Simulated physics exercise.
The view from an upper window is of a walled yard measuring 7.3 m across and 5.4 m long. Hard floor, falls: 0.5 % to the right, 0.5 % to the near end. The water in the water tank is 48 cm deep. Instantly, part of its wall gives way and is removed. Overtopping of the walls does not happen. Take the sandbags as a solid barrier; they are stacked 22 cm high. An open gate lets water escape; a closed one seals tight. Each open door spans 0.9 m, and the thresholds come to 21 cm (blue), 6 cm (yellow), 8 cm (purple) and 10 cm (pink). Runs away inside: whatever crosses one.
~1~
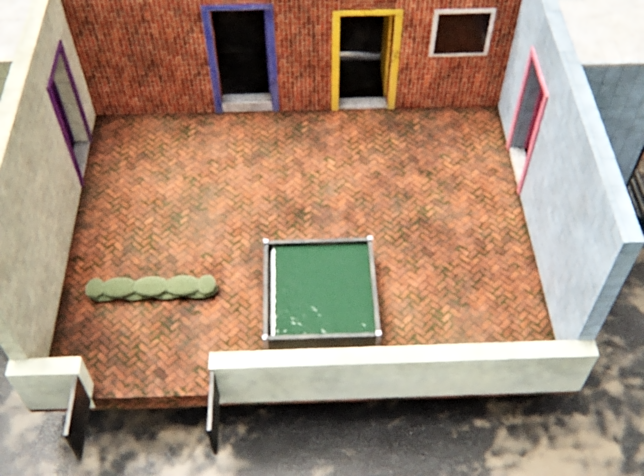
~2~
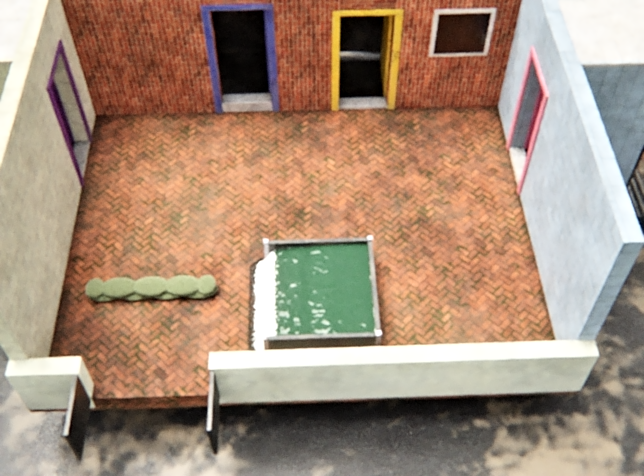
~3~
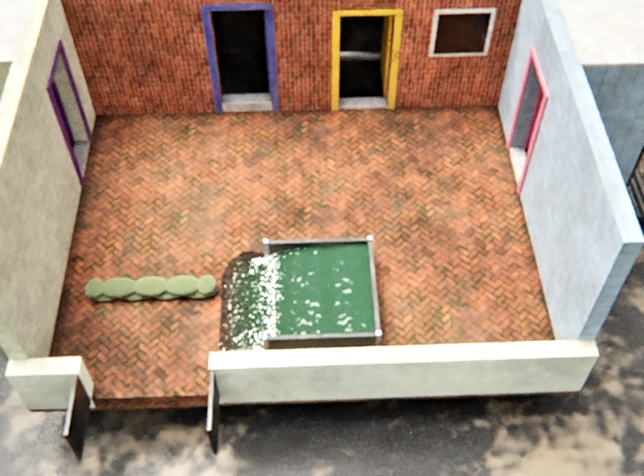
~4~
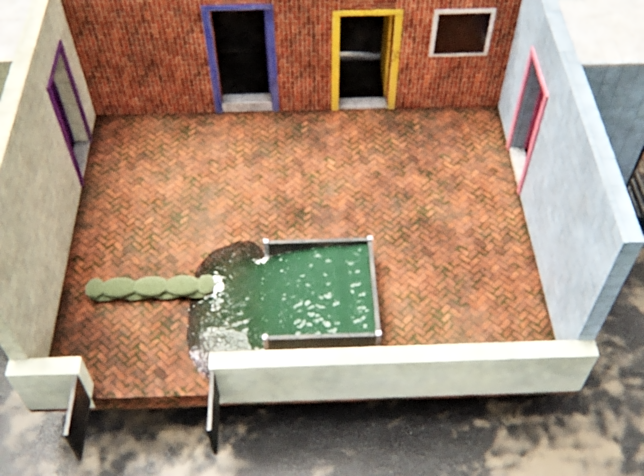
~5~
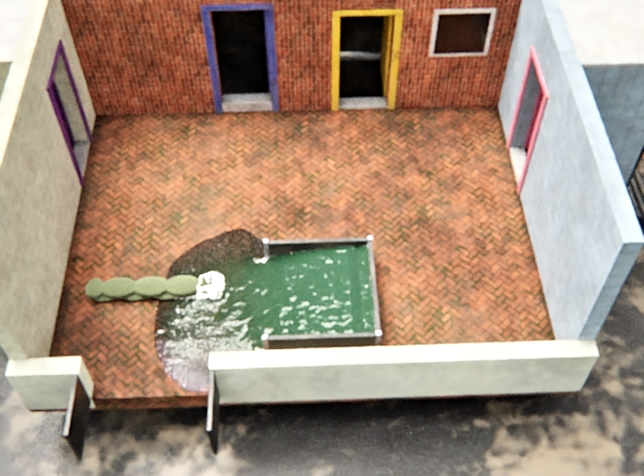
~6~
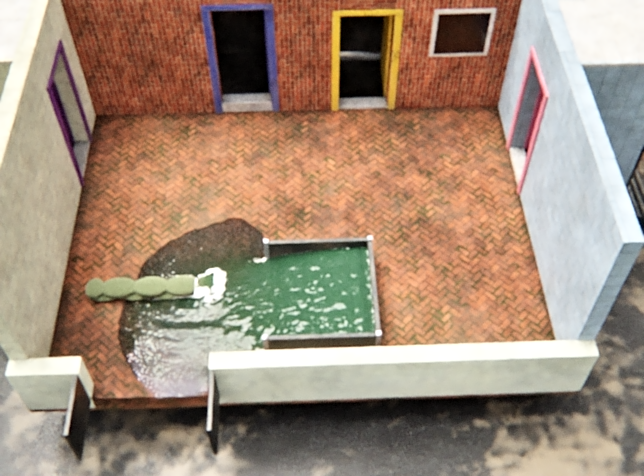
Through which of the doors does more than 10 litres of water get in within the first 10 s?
The blue door will most likely respect the limit; the yellow door will most likely respect the limit; the purple door will most likely respect the limit; the pink door will most likely respect the limit.
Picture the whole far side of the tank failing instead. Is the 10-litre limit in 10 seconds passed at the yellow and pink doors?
For yellow, too much; for pink, too little.
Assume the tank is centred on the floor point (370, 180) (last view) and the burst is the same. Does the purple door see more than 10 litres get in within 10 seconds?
Purple: Too much.
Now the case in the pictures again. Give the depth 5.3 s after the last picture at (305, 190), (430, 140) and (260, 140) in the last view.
Around 0 cm, 0 cm and 4 cm.
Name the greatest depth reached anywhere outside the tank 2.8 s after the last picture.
Peak depth: Approx. 15 cm.
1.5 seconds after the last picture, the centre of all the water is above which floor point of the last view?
Its balance point lies near (195, 304).
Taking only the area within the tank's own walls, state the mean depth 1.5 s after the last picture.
The average depth is around 13 cm.
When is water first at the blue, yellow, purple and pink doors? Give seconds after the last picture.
So, blue at 3.8 s, then yellow at 6.0 s, purple at 1.6 s, and pink at 9.0 s.
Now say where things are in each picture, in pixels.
Still water, 48 cm deep, in the water tank at (320, 289), in the first picture.
Water pours out at (269, 304) and has run 0.9 m, to (261, 263); typically 4 cm deep outside, 48 cm at the water tank's back, in the second picture.
Water pours out at (269, 305) and has run 1.0 m, to (246, 257); typically 8 cm deep outside, 48 cm at the water tank's back, in the third picture.
The front is at (207, 265), 1.3 m from the gap at (269, 305); 2.0 m2 of floor is under water; 47 cm left at the back of the water tank, in the fourth picture.
Water pours out at (269, 305) and has run 1.6 m, to (164, 350); typically 6 cm deep outside, 41 cm at the water tank's back, in the fifth picture.
The front is at (124, 334), 2.1 m from the gap at (269, 305); 4.2 m2 of floor is under water; 41 cm left at the back of the water tank, in the sixth picture.
Then, 0.7 s after the last picture water covers 25 % of the floor and is deepest (29 cm) near (217, 293); blue door not reached, yellow door not reached, purple door not reached, pink door not reached.
Then, 1.5 s after the last picture water covers 30 % of the floor and is deepest (28 cm) near (45, 384); blue door not reached, yellow door not reached, purple door not reached, pink door not reached.
Then, 2.8 s after the last picture water covers 40 % of the floor and is deepest (15 cm) near (129, 327); blue door not reached, yellow door not reached, purple door 6 cm at the sill, 0 L in, pink door not reached.
Then, 5.3 s after the last picture water covers 45 % of the floor and is deepest (7 cm) near (226, 378); blue door 5 cm at the sill, 0 L in, yellow door not reached, purple door 5 cm at the sill, 0 L in, pink door not reached.
Then, 9.3 s after the last picture water covers 75 % of the floor and is deepest (4 cm) near (500, 133); blue door 2 cm at the sill, 0 L in, yellow door 2 cm at the sill, 0 L in, purple door 2 cm at the sill, 0 L in, pink door 3 cm at the sill, 0 L in.
